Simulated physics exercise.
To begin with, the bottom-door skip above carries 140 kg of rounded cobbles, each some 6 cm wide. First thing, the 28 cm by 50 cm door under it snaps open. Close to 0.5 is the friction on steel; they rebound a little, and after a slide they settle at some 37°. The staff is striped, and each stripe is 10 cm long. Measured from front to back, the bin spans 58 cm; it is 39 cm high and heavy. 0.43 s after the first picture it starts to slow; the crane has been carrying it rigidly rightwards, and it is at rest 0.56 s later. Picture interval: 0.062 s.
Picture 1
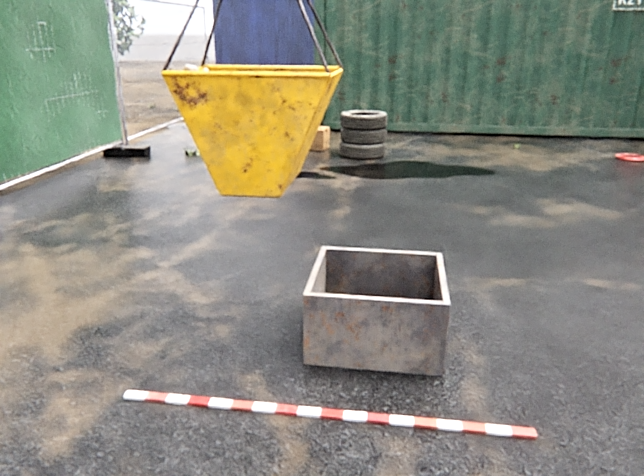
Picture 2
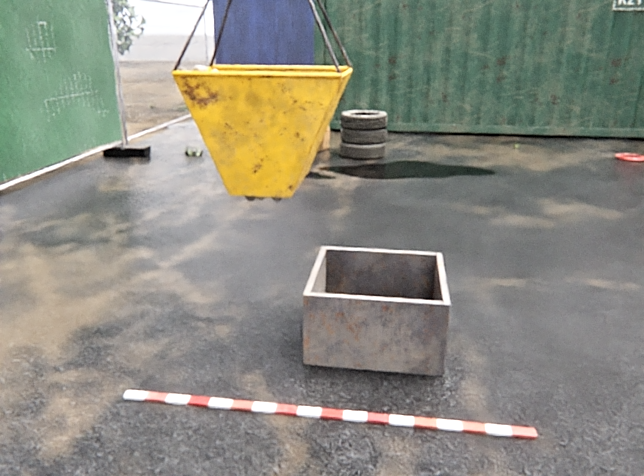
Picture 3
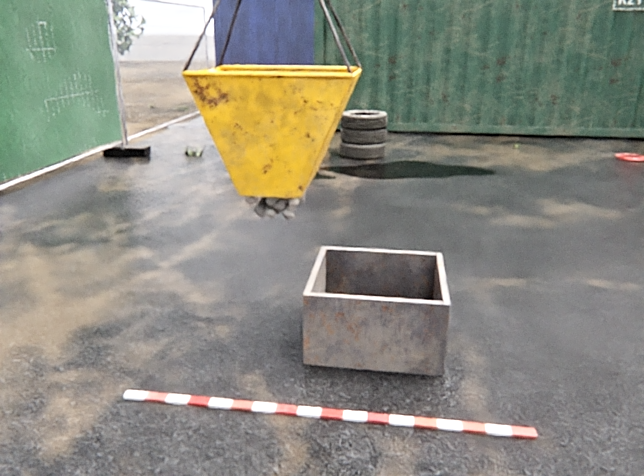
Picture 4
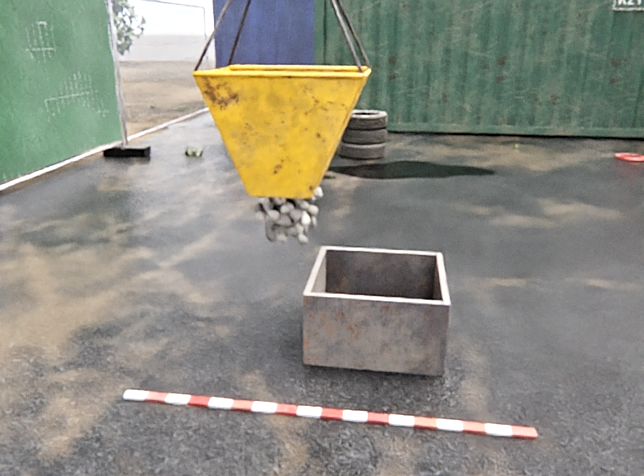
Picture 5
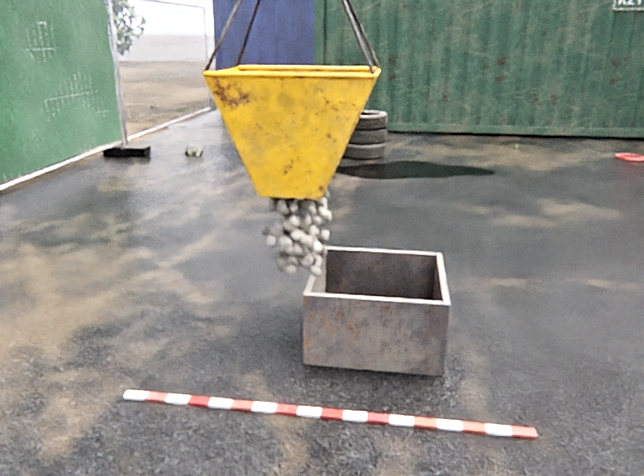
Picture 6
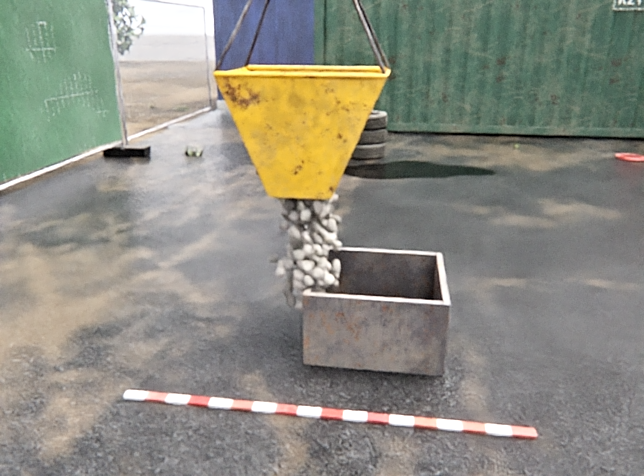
The clip opens with a yellow skip hanging from cables above wet pavement, to the left of an open rectangular bin, with a red-and-white striped staff lying in front. The skip moves steadily rightwards as grey cobbles emerge from its underside, then pour down in a lengthening stream beside the bin's left edge.
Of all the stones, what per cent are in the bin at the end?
Around 88 in every hundred.
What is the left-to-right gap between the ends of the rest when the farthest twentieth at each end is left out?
It spans roughly 80 centimetres.
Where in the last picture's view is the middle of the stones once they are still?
About (368, 313).
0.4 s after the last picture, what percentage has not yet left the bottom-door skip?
It still holds around 20 per cent.
Then, 0.4 s after the last picture, 21 % in the bottom-door skip, 12 % falling or lying left of the bin, 67 % falling or lying in the bin; the stones farthest right are at (428, 328).
Then, 0.8 s after the last picture, 0 % in the bottom-door skip, 12 % falling or lying left of the bin, 88 % falling or lying in the bin; the stones farthest right are at (431, 330).
Then, 1.4 s after the last picture, 0 % in the bottom-door skip, 12 % falling or lying left of the bin, 88 % falling or lying in the bin; the stones farthest right are at (431, 330).
Then, 2.3 s after the last picture, 0 % in the bottom-door skip, 12 % falling or lying left of the bin, 88 % falling or lying in the bin; the stones farthest right are at (431, 323).
Then, 4.2 s after the last picture, 0 % in the bottom-door skip, 12 % left of the bin, 88 % in the bin; the stones farthest right are at (431, 323).
